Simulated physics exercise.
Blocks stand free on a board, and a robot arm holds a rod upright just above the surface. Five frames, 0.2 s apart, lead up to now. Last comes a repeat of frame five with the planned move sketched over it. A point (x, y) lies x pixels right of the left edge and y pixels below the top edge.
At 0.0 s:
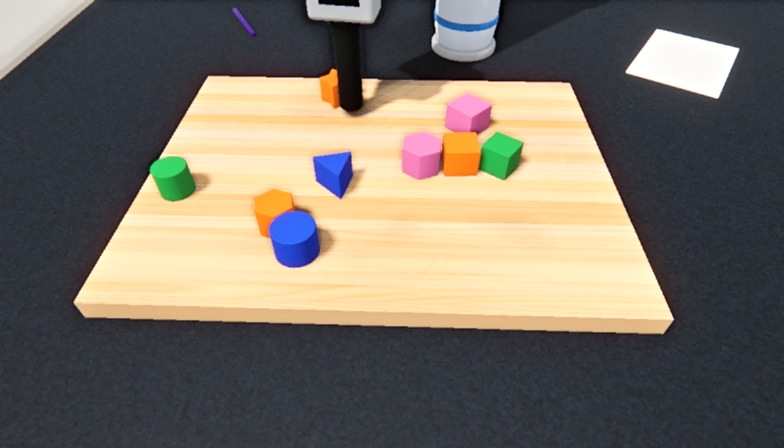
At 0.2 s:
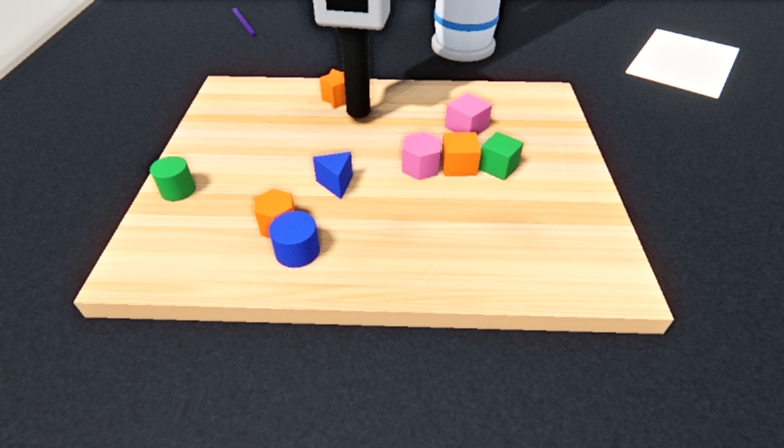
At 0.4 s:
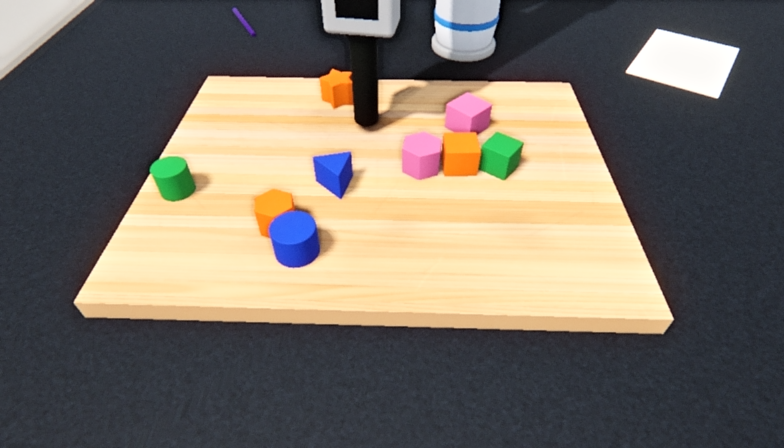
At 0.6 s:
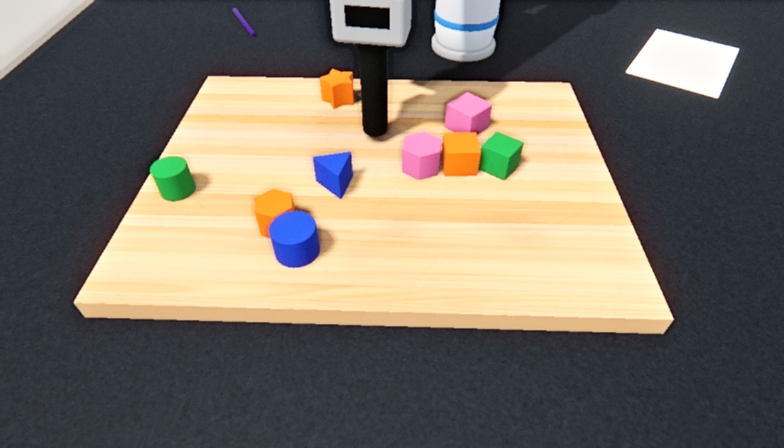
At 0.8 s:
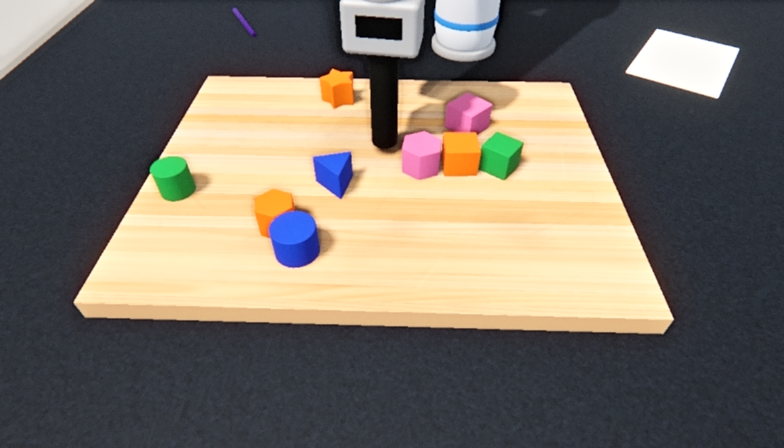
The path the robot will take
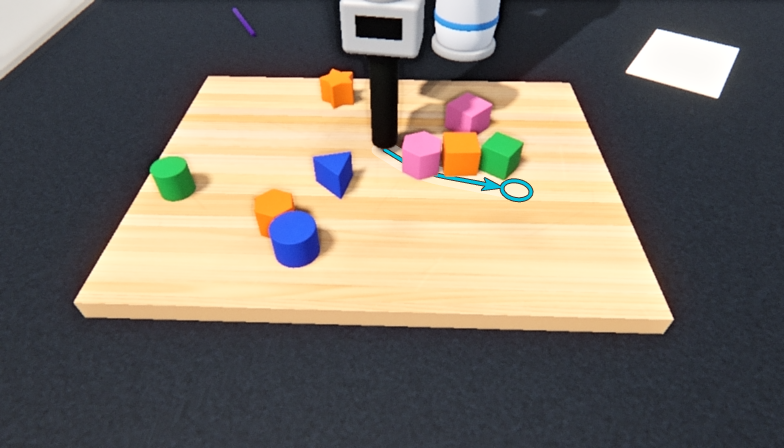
The footage shows a robot arm moving an upright black rod toward the viewer and slightly right across a wooden board, from beside an orange star to the gap between a blue three-sided block and a pink hexagon, while the blocks stay still.
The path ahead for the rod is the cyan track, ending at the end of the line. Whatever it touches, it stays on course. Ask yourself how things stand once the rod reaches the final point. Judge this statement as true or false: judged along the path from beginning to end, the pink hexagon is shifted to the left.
Verdict: False.
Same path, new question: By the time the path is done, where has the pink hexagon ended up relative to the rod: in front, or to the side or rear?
It lies beside or behind the rod.
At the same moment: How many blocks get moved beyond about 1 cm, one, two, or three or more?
The push will move three blocks or more.
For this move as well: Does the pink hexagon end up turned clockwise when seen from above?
Yes - that is the case.
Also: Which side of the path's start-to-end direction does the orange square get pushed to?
Its sideways move is to the left.
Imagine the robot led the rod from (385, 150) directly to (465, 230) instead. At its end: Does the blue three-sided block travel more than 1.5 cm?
No, that is not what happens.
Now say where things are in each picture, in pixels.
The first frame shows rod tip (351, 106); block tops, blue three-sided block (334, 161); pink hexagon (422, 143); orange square (462, 142); green square (503, 143).
The second frame shows rod (359, 113); blocks unchanged.
The third frame shows rod (367, 121); blocks unchanged.
The fourth frame shows rod (375, 130); blocks unchanged.
The fifth frame shows rod (385, 142); blue three-sided block (334, 161); pink hexagon (422, 143); orange square (462, 142); green square (503, 143).
Path on the board, from (385, 150) via (442, 176), ending at (516, 190).
The first path, step by step. One third of the way, rod (421, 162); pink hexagon (448, 160), turned 35° anticlockwise; orange square (475, 146), turned 25° anticlockwise; green square (514, 142).
Two thirds of the way, rod (468, 173); pink hexagon (476, 179), turned 25° clockwise; orange square (491, 144), turned 40° anticlockwise; green square (527, 139).
At the end, rod (518, 183); blue three-sided block in place; pink hexagon (478, 181), turned 35° clockwise; orange square (502, 142), turned 65° anticlockwise; green square (535, 133), turned 25° clockwise.
